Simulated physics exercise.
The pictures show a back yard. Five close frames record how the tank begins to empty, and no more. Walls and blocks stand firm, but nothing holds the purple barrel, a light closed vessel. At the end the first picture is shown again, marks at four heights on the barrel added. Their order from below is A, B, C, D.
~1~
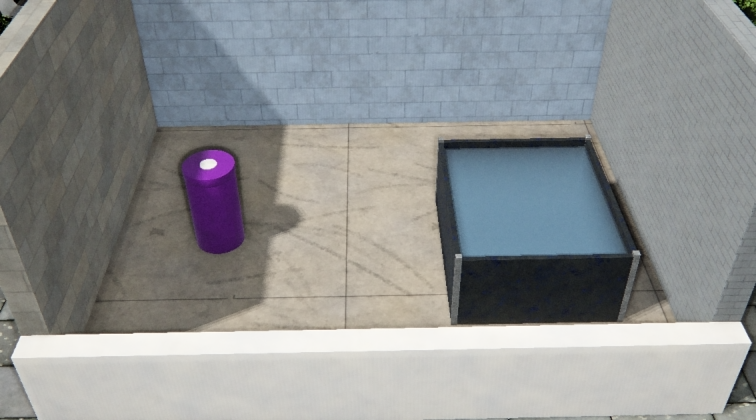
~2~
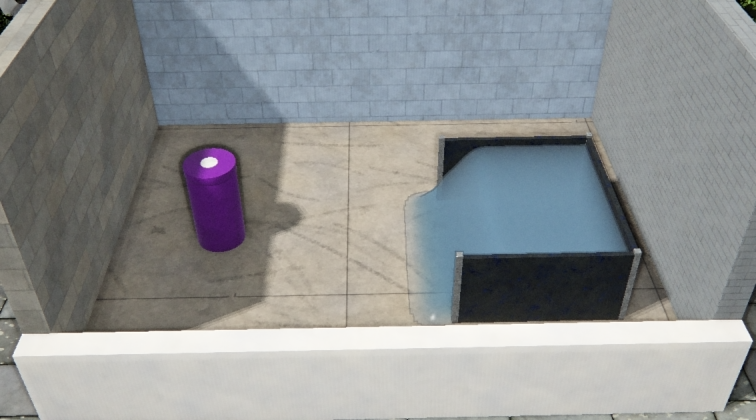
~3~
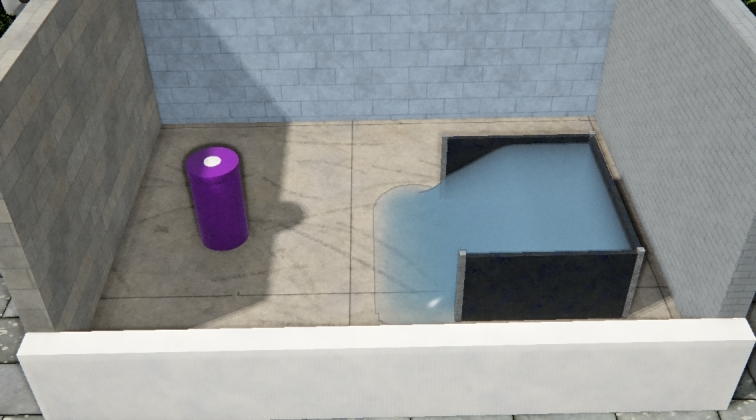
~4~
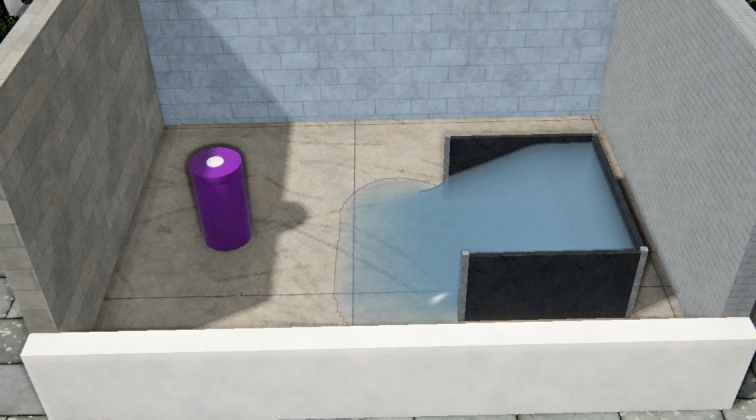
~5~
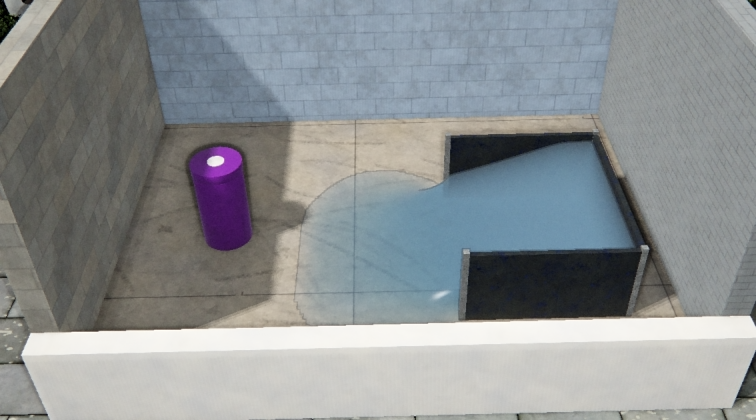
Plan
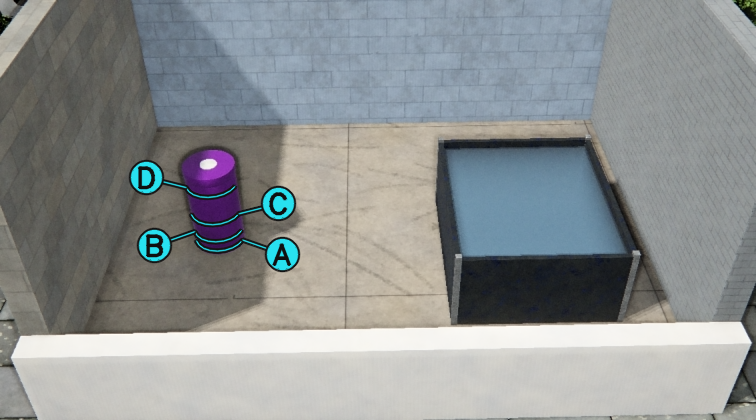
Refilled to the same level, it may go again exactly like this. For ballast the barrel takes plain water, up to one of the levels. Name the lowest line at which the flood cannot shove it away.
That is line D.
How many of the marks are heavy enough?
One.
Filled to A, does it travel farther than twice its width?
Yes, clearly.
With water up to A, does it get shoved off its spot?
Yes, it does.
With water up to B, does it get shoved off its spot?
Yes.
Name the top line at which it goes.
C.
In cyan, A at (217, 251); B at (215, 241); C at (212, 224); D at (207, 197); from the bottom up A, B, C, D.
With A, it is pushed about 6 times its own width away.
With B, it is pushed about 5 times its own width away.
With C, it is pushed about its own width away.
With D, it does not move.
